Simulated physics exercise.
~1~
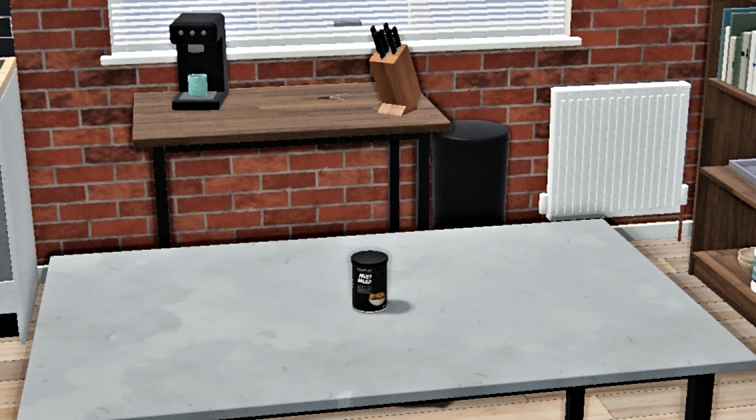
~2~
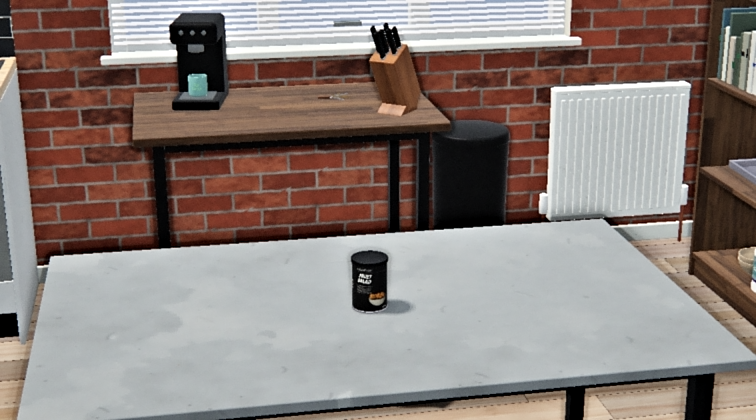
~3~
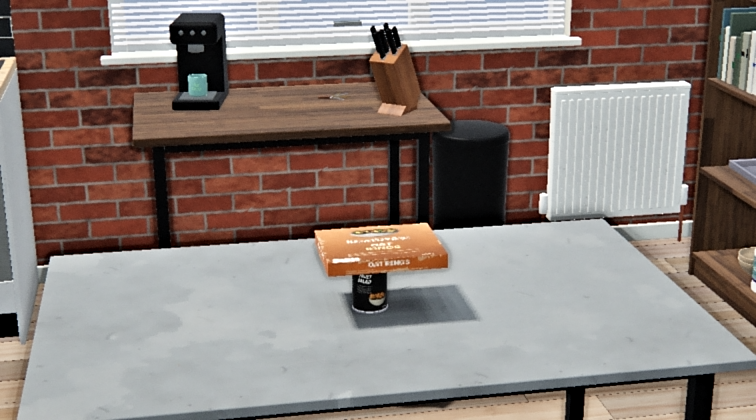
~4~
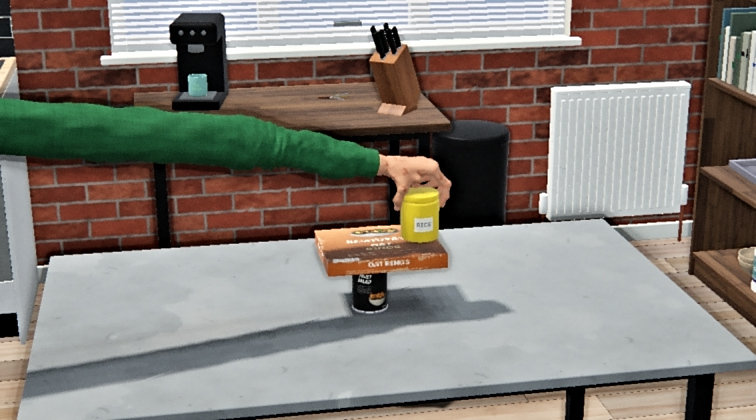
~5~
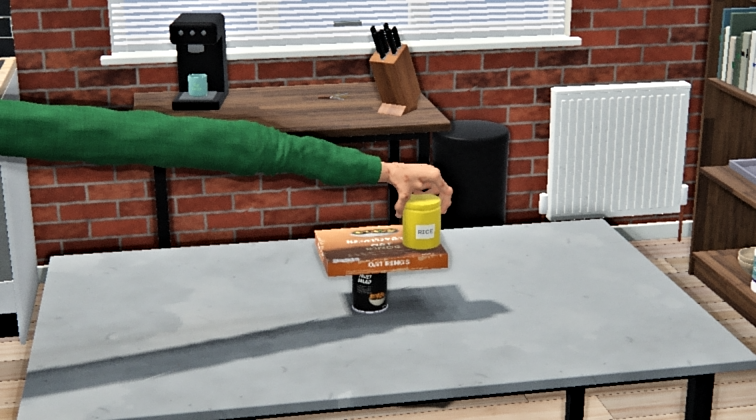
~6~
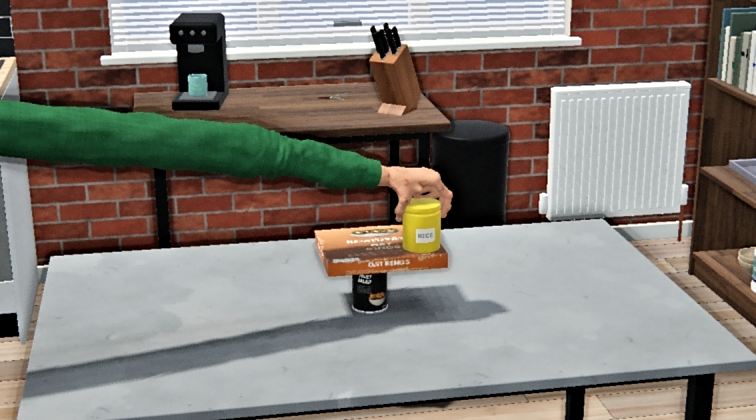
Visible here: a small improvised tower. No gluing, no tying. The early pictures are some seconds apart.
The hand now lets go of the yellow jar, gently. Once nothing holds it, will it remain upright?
No - I expect failure here.
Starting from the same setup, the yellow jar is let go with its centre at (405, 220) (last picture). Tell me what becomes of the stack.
Result: The stack tips over.
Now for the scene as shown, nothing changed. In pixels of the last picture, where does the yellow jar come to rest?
The object ends up somewhere around (495, 299).
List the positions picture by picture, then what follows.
In the first frame, the last thing is not in view yet.
In the second frame, the last thing is not in view yet.
In the third frame, the last thing is not in view yet; orange packet (380, 249).
The fourth frame shows still above its spot; yellow jar (420, 214); orange packet (380, 249).
The fifth frame shows still above its spot; yellow jar (422, 221); orange packet (380, 249).
The sixth frame shows in place under the hand; yellow jar (422, 225); orange packet (380, 249).
Then, 0.40 s after the last picture, yellow jar now fallen; orange packet tipped 48° from how it was.
Then, 0.50 s after the last picture, orange packet tipped 70° from how it was.
Then, 0.60 s after the last picture, orange packet on its side.
Then, 1.10 s after the last picture, orange packet tipped 65° from how it was.
At rest, fallen, yellow jar; tipped over in the stack, orange packet; black tin in place. Seen from the same camera at the end, yellow jar near (495, 299). The stack gives way.
